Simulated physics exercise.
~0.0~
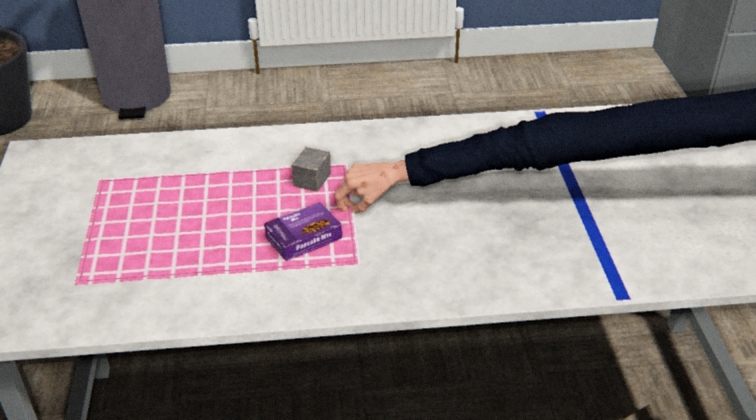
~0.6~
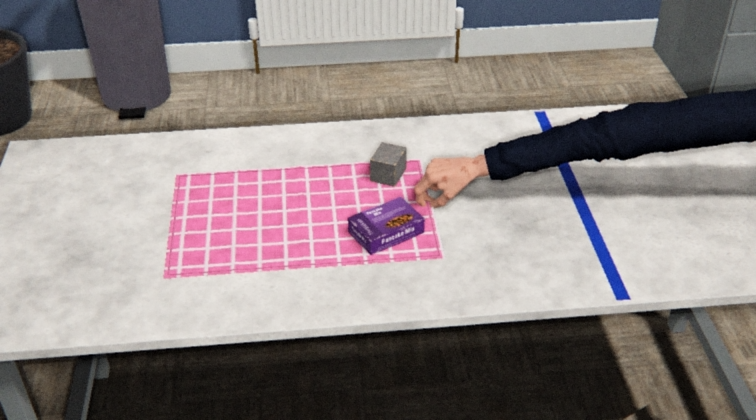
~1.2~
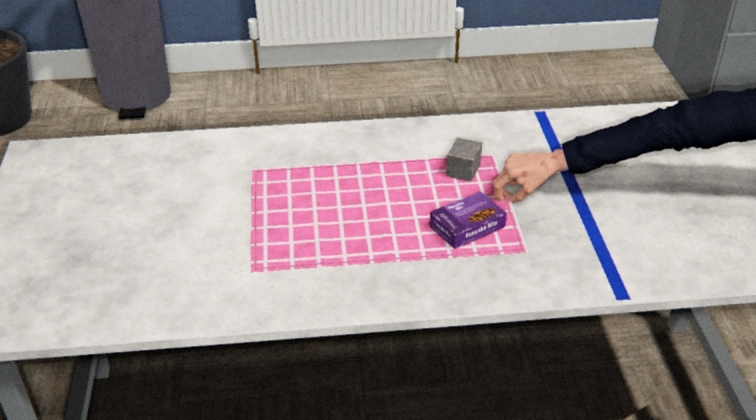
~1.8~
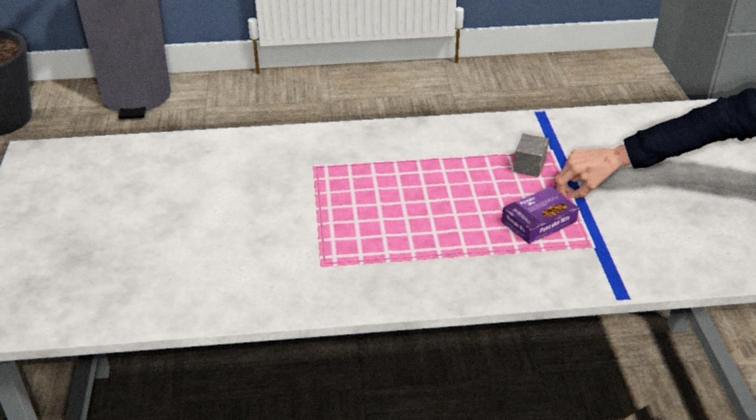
On a pale marble-looking table, a hand pulled a pink checked mat carrying a purple packet and a grey block to the right until its edge reached the blue tape, with both things still sitting on the cloth.
